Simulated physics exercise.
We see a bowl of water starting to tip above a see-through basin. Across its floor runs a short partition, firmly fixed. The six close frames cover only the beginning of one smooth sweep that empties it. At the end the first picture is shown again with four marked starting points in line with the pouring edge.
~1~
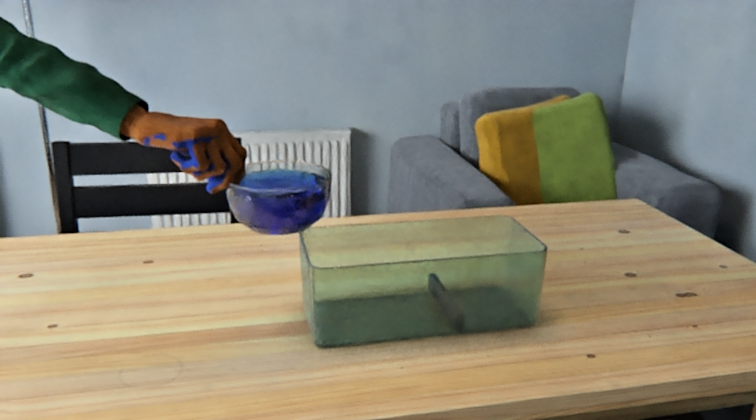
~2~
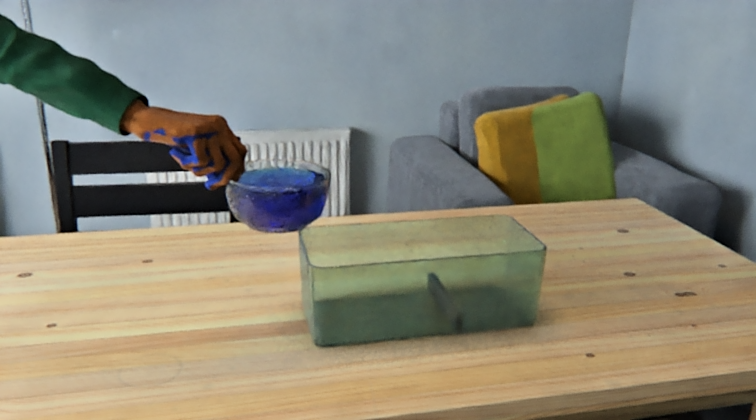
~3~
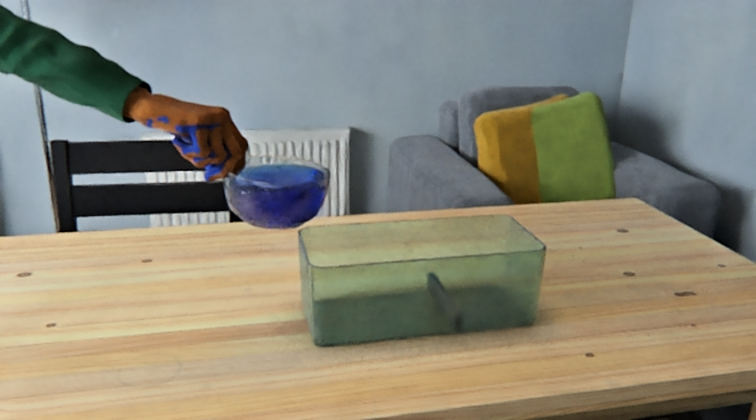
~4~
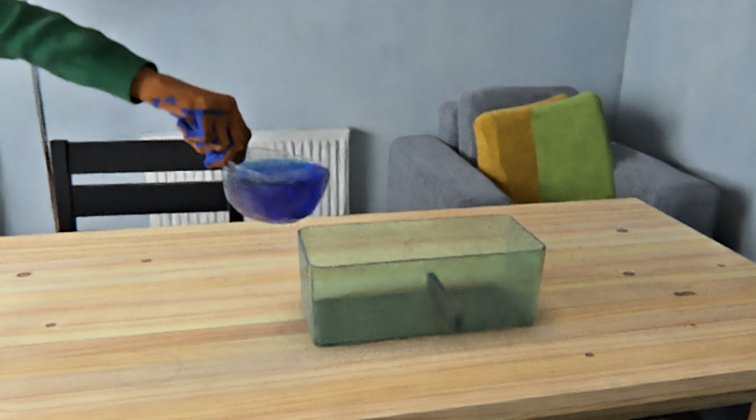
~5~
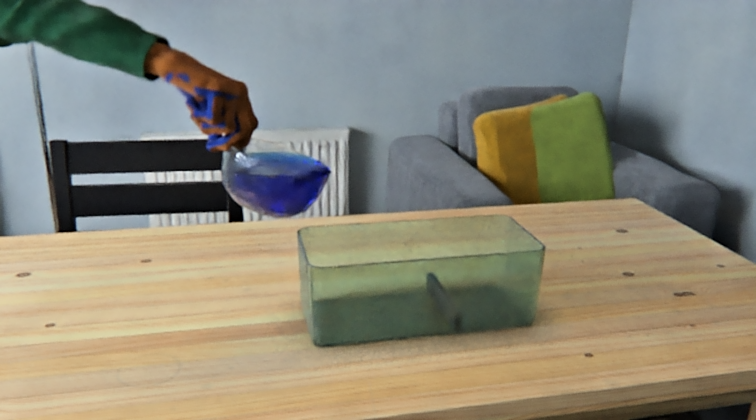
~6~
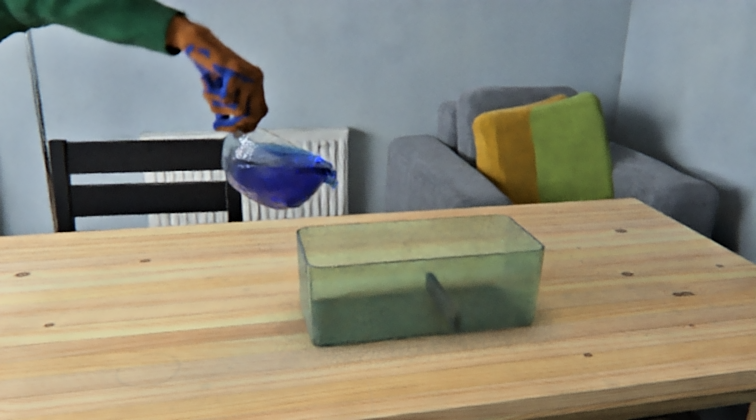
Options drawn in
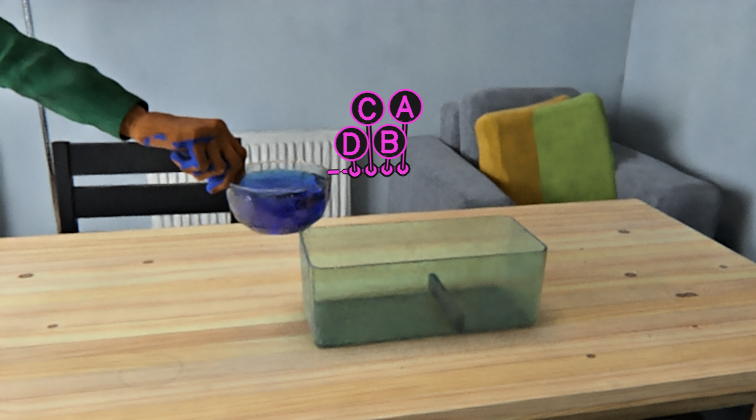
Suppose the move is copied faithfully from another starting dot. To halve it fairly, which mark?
The answer is dot C.
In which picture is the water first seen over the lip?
Picture 5.
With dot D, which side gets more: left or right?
More ends on the left.
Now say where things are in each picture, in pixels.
Upright, lip at (329, 172); basin from (312, 345) to (536, 323); top of the wall at (445, 292); nothing has left yet.
Upright, lip at (328, 171); nothing has left yet.
Tipped about 5°, lip at (327, 171); nothing has left yet.
Tipped about 12°, lip at (327, 171); nothing has left yet.
Tipped about 20°, lip at (327, 171); water is over the lip, down to (327, 171).
Tipped about 31°, lip at (326, 171); water is over the lip, down to (332, 183).
On the marked copy, A at (402, 168); B at (386, 169); C at (371, 170); D at (354, 171).
With A, about 31 % ends left of the wall and 67 % right of it.
With B, about 36 % ends left of the wall and 62 % right of it.
With C, about 47 % ends left of the wall and 51 % right of it.
With D, about 69 % ends left of the wall and 29 % right of it.
